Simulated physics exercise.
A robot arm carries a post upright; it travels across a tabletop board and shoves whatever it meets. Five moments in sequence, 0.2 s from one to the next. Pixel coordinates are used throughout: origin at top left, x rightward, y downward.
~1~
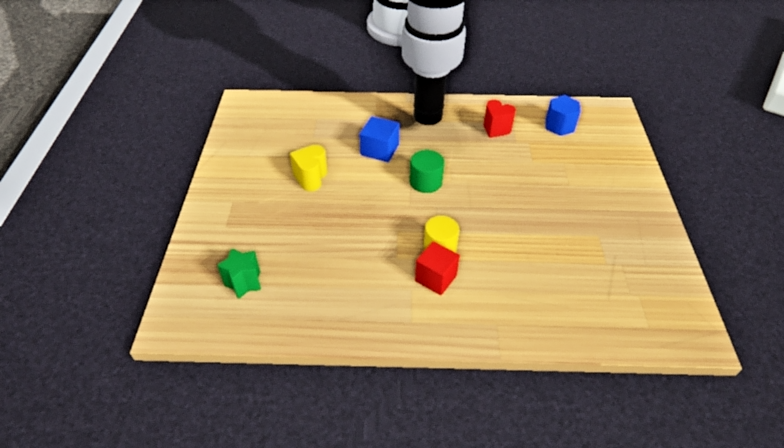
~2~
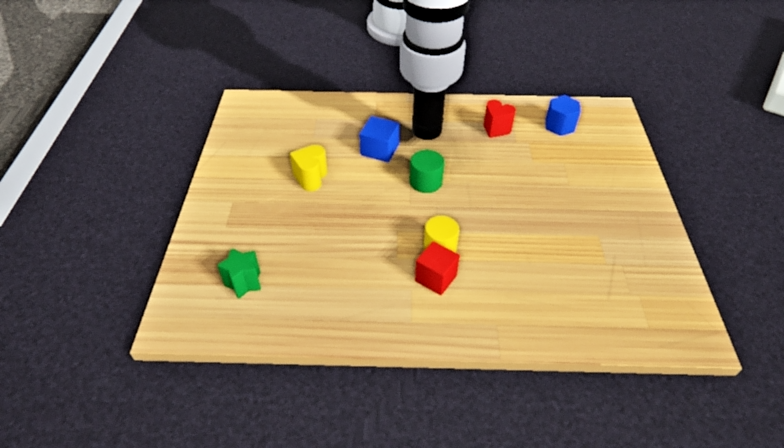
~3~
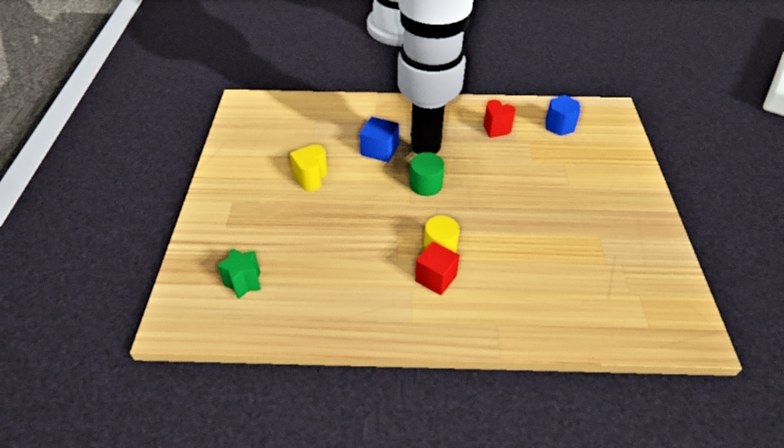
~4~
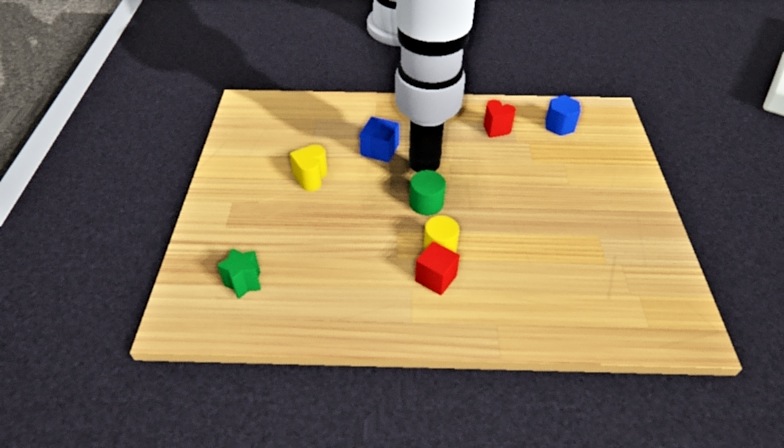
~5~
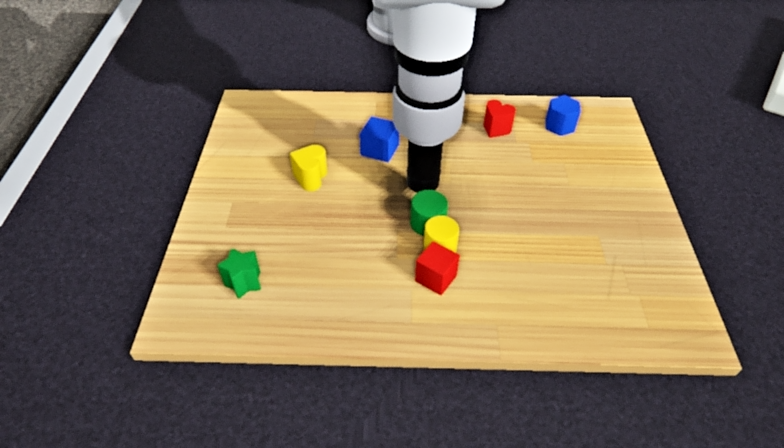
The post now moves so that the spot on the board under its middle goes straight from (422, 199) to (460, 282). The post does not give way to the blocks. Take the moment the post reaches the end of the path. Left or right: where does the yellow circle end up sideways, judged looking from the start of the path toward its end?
Facing from start to end, it will go to the left.
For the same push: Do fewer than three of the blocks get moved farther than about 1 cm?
No - that is not the case.
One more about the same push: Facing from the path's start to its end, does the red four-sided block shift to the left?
I'd say no.
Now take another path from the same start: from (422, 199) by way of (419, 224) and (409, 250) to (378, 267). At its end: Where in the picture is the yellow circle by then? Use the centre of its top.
My best guess is (478, 257).
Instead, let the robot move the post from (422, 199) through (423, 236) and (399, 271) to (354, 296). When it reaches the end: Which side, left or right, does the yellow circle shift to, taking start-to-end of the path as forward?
My prediction: Leftwards.
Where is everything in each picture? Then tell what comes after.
In the first frame, tip of the post at (428, 117), middles of tops, blue four-sided block at (380, 128), green circle at (428, 160), red four-sided block at (438, 257), yellow circle at (442, 227).
In the second frame, post at (427, 131), nothing pushed.
In the third frame, post at (426, 147), green circle at (428, 163).
In the fourth frame, post at (424, 164), green circle at (428, 182).
In the fifth frame, post at (423, 183), blue four-sided block at (380, 128), green circle at (430, 202), red four-sided block at (438, 257), yellow circle at (442, 227).
On the path given first. One third of the way, post at (435, 210); green circle at (446, 230); red four-sided block at (437, 274), turned 20° clockwise; yellow circle at (463, 257).
Two thirds of the way, post at (448, 238); green circle at (467, 259); red four-sided block at (437, 275), turned 20° clockwise; yellow circle at (488, 287).
At the end, post at (462, 267); blue four-sided block unmoved; green circle at (488, 288); red four-sided block at (434, 277), turned 20° clockwise; yellow circle at (513, 318).
